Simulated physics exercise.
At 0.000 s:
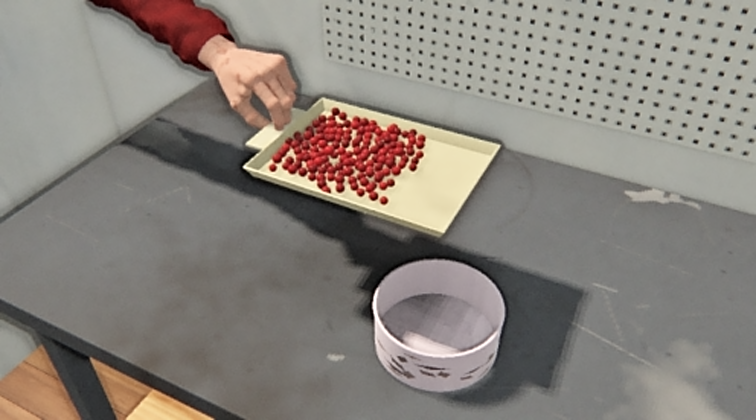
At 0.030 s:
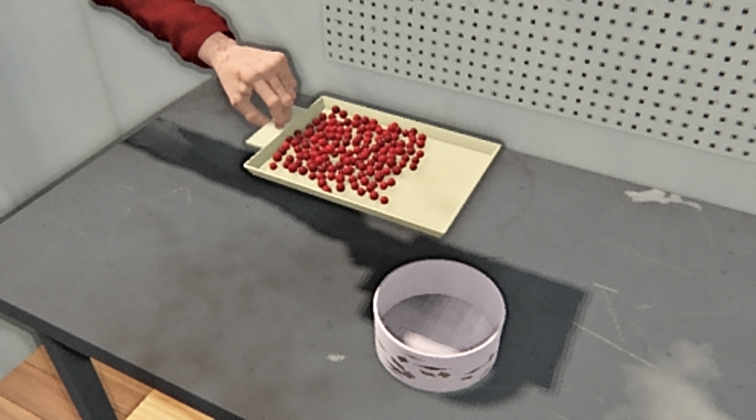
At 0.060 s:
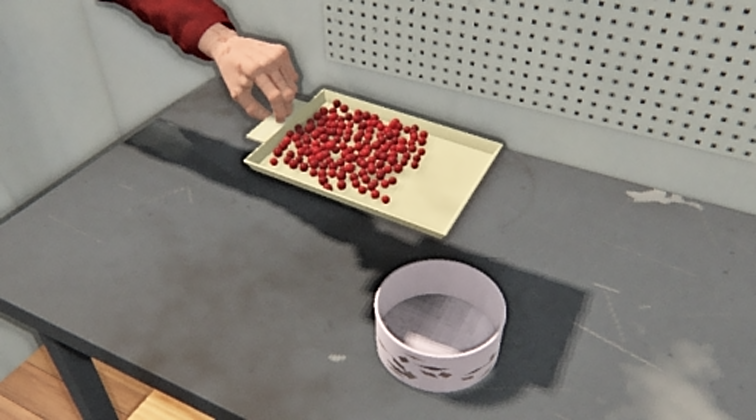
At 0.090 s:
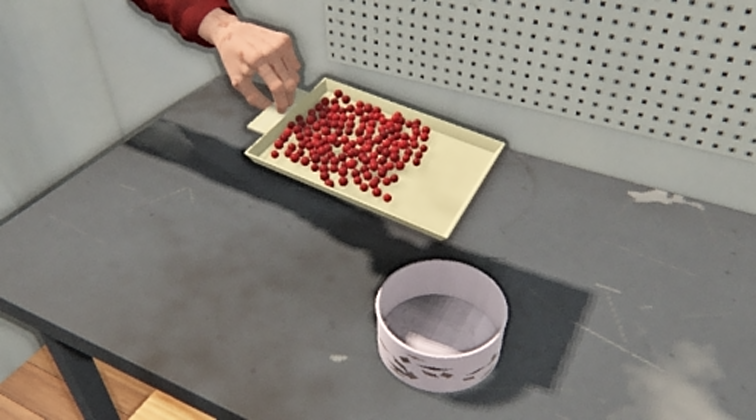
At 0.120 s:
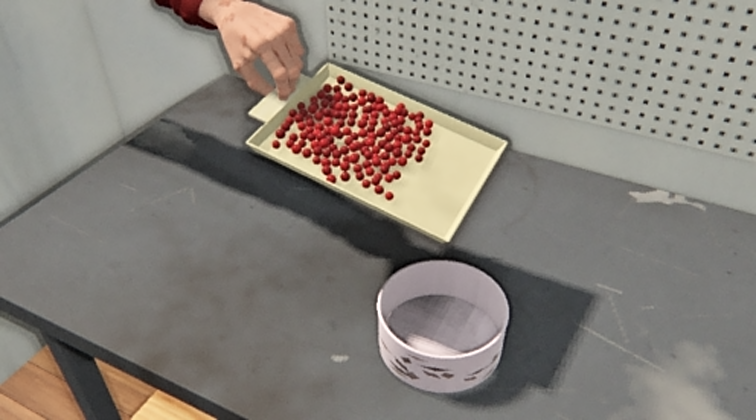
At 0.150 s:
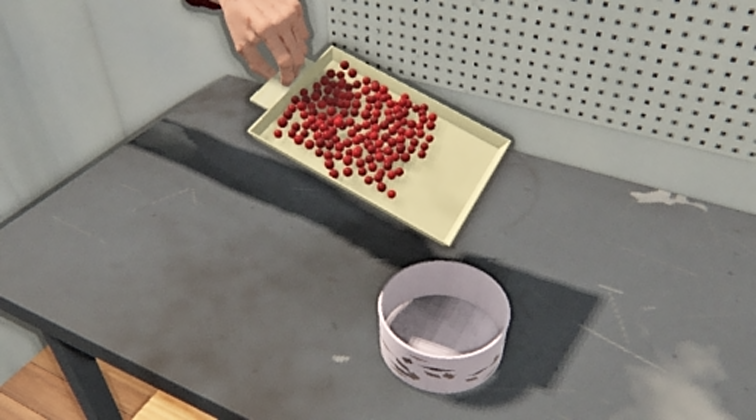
A cream tray holding a heap of red cranberries starts level above a gray table, then tilts increasingly, its handle side rising as a red-sleeved hand lifts it, while a pale round pot stays still in front.
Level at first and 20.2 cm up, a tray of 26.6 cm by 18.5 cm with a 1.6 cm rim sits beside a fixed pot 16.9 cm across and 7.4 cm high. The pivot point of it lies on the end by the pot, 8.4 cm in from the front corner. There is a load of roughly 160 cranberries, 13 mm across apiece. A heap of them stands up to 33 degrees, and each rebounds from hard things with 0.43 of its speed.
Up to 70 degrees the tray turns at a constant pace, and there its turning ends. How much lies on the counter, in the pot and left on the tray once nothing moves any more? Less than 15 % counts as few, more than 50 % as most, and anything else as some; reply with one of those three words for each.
Here it is: Counter: Some, pot: Most, tray: Few.
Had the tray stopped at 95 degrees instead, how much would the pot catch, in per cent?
Pot share: About 60 per cent.
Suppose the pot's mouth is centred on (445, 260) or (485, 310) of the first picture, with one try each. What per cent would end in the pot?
The shares would be near 5 and 75 per cent respectively.
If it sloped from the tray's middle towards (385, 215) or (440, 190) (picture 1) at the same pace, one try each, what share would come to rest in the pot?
I'd put it at about 65 per cent for the first tilt and about 10 per cent for the second.
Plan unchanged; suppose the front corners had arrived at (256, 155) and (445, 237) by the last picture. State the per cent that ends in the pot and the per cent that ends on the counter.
Pot 85, counter 15.
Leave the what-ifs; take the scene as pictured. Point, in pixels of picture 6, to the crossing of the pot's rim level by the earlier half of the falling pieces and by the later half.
Roughly (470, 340) to start, and after that (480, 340).
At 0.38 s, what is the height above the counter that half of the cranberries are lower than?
Median height: Approx. 32 cm.
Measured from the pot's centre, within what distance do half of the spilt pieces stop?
Roughly 28 cm from the centre.
After 0.29 s, tilt 49 degrees; the tray holds 100 %, the pot 0 %.
Then, at 0.38 s, tilt 66 degrees; the tray holds 100 %, the pot 0 %.
After 0.60 s, tilt 70 degrees; the tray holds 10 %, the pot 45 %.
In the end, at 2.0 s, counter 40 %, pot 60 %, tray 0 %.
